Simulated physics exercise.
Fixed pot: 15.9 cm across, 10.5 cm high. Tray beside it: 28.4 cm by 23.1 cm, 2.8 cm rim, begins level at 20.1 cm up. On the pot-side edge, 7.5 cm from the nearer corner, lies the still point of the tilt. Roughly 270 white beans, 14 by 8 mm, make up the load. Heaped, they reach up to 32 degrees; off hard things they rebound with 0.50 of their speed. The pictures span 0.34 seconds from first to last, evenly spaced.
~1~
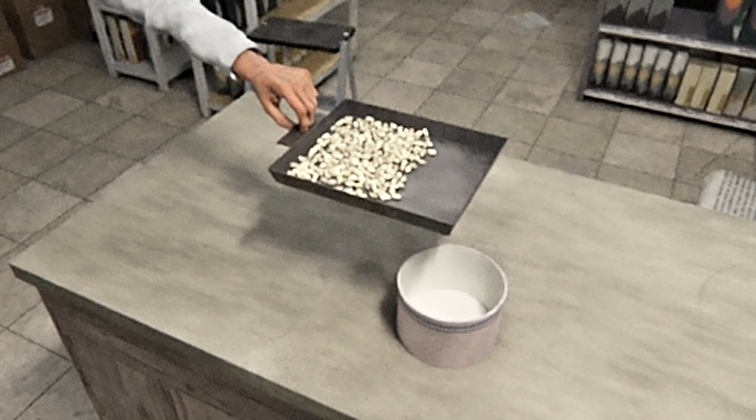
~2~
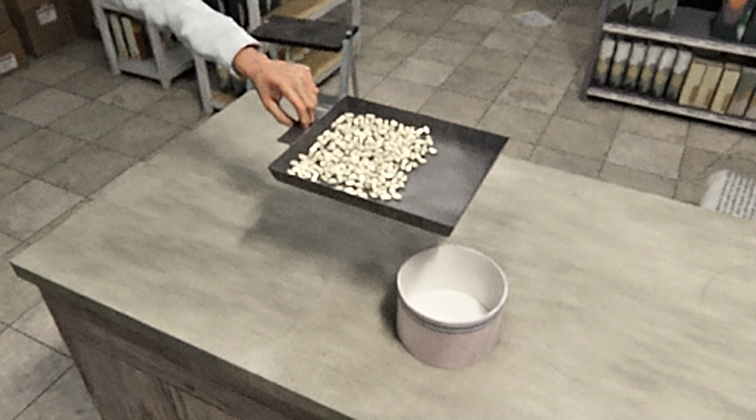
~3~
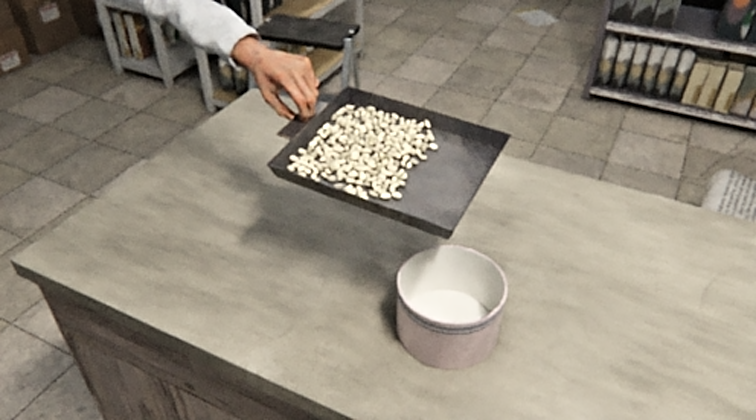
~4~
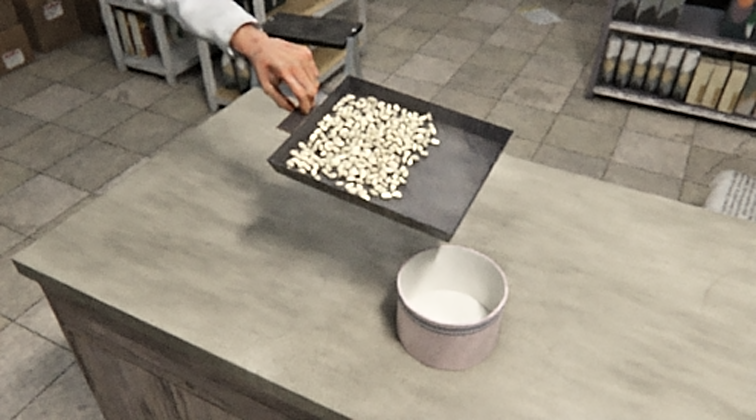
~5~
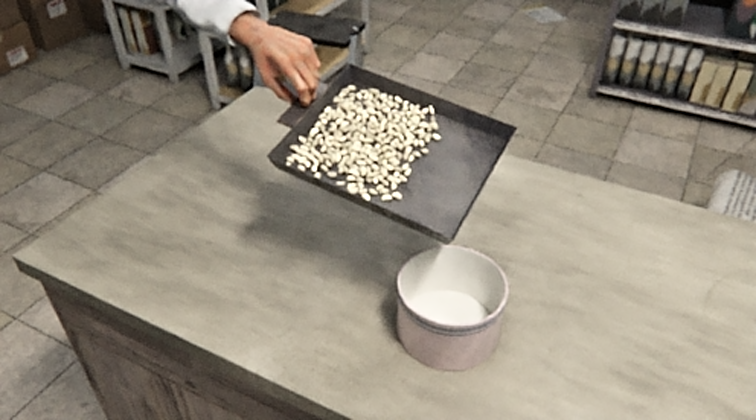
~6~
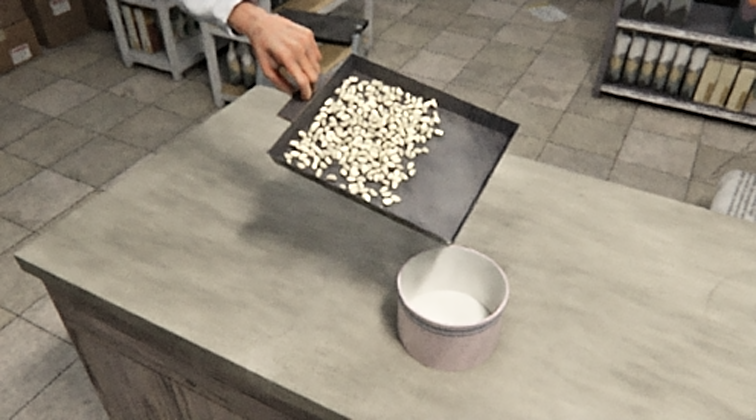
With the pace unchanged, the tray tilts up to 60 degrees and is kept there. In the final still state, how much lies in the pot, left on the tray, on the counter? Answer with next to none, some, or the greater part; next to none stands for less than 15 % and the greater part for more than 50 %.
Pot: Some; tray: The greater part; counter: Next to none.
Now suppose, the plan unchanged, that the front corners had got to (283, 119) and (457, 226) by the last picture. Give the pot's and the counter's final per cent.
Pot 5 % / counter 25 %.
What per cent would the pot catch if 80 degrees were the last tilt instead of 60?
About 90 in a hundred would end up in the pot.
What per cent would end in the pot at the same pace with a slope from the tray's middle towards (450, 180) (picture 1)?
Estimate: Some 5 per cent.
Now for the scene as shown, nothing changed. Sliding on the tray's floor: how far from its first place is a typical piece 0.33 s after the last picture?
Displacement on the tray: Roughly 5 cm.
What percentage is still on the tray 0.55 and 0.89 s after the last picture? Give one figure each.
Earlier moment 100, later moment 70.
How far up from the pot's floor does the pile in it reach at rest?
Measured height: Approx. 2.0 cm.
Then, 0.33 s after the last picture, tilt 38 degrees; the tray holds 100 %, the pot 0 %.
Then, 0.55 s after the last picture, tilt 52 degrees; the tray holds 100 %, the pot 0 %.
Then, 0.89 s after the last picture, tilt 60 degrees; the tray holds 70 %, the pot 25 %.
In the end, pot 35 %, tray 65 %, counter 0 %.
